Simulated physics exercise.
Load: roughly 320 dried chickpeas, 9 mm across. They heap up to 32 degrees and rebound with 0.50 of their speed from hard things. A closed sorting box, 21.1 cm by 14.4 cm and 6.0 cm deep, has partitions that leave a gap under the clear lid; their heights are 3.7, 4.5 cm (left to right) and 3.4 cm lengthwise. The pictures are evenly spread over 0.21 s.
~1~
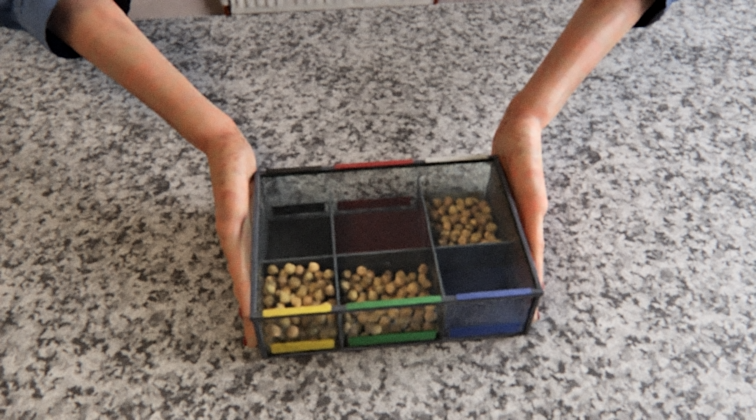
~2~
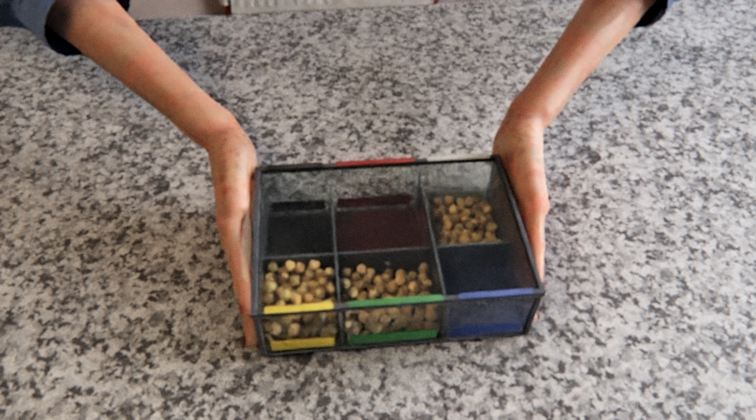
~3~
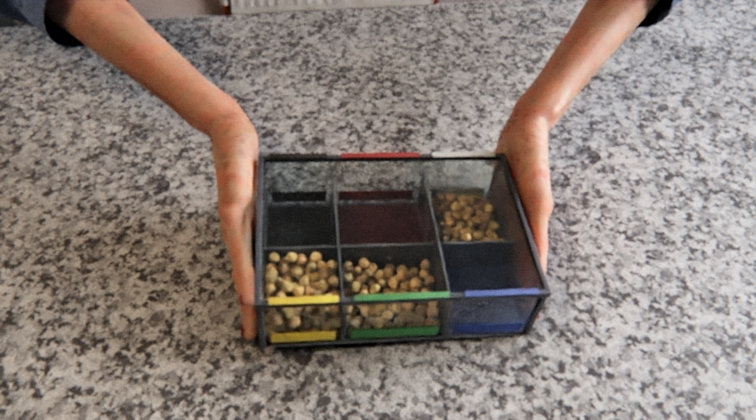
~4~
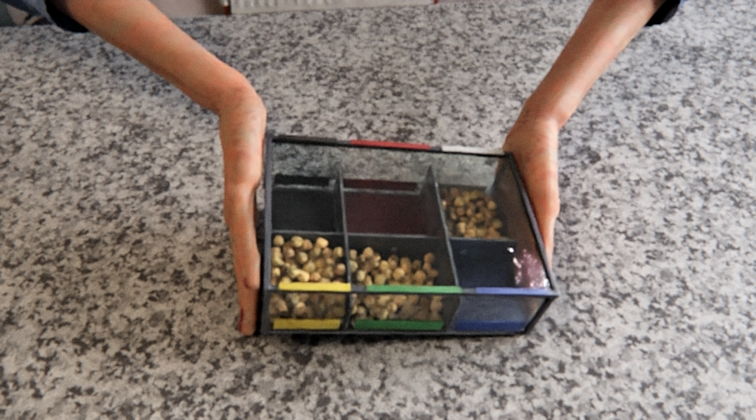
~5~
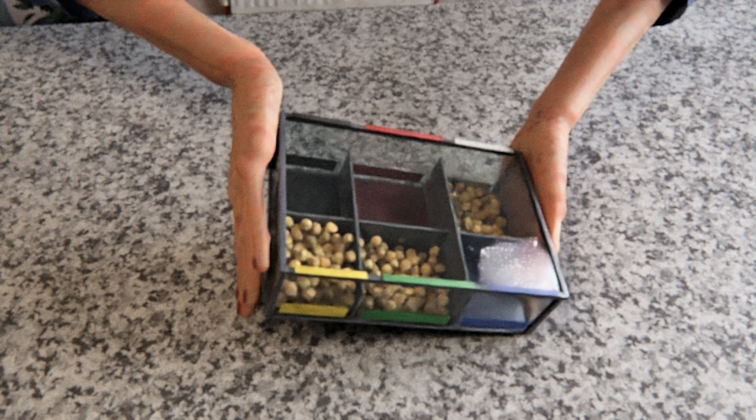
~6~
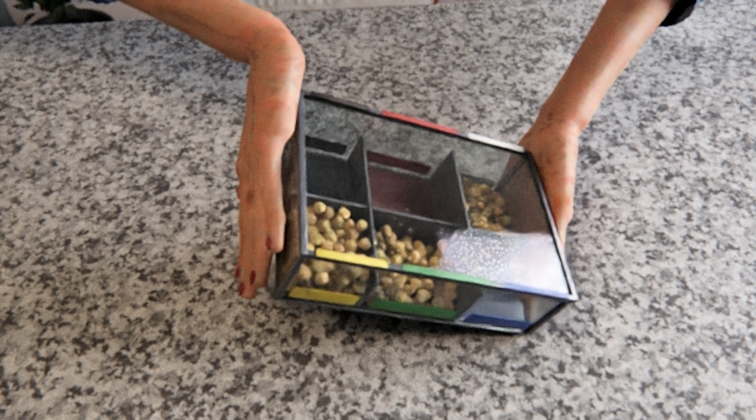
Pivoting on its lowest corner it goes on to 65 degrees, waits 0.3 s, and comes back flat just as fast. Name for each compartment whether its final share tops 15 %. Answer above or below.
Red: Below, blue: Below, green: Above, yellow: Above, white: Above, black: Below.
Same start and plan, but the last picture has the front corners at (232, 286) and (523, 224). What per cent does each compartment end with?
Red 0; blue 0; green 30; yellow 40; white 30; black 5.
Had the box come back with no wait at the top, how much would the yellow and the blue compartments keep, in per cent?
Yellow 30; blue 0.
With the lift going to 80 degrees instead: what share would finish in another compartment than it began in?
Some 25 per cent.
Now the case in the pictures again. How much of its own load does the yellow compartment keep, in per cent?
About 80 per cent.
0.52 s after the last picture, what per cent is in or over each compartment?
Red 0, blue 0, green 35, yellow 30, white 30, black 0.
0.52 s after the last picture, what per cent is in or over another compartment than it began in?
About 10 per cent.
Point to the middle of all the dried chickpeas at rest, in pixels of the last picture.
At about (408, 289).
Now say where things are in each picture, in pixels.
The first frame shows box tilt 0 degrees, front corners at (256, 315) and (537, 290); green 30 %, yellow 40 %, white 30 %.
The second frame shows box tilt 1 degrees, front corners at (257, 311) and (539, 291).
The third frame shows box tilt 5 degrees, front corners at (260, 302) and (544, 291), lowest corner right front.
The fourth frame shows box tilt 11 degrees, front corners at (270, 286) and (553, 292), lowest corner right front.
The fifth frame shows box tilt 17 degrees, front corners at (285, 268) and (562, 294), lowest corner right front.
The sixth frame shows box tilt 24 degrees, front corners at (306, 251) and (571, 296), lowest corner right front; green 30 %, yellow 40 %, white 30 %.
Then, 0.52 s after the last picture, tilt 65 degrees; green 35 %, yellow 30 %, white 30 %.
Then, 0.86 s after the last picture, tilt 36 degrees; blue 5 %, green 35 %, yellow 30 %, white 30 %.
Then, 1.30 s after the last picture, tilt 0 degrees; blue 5 %, green 35 %, yellow 30 %, white 30 %.
In the end, red 0 %, blue 5 %, green 35 %, yellow 30 %, white 30 %, black 0 %.
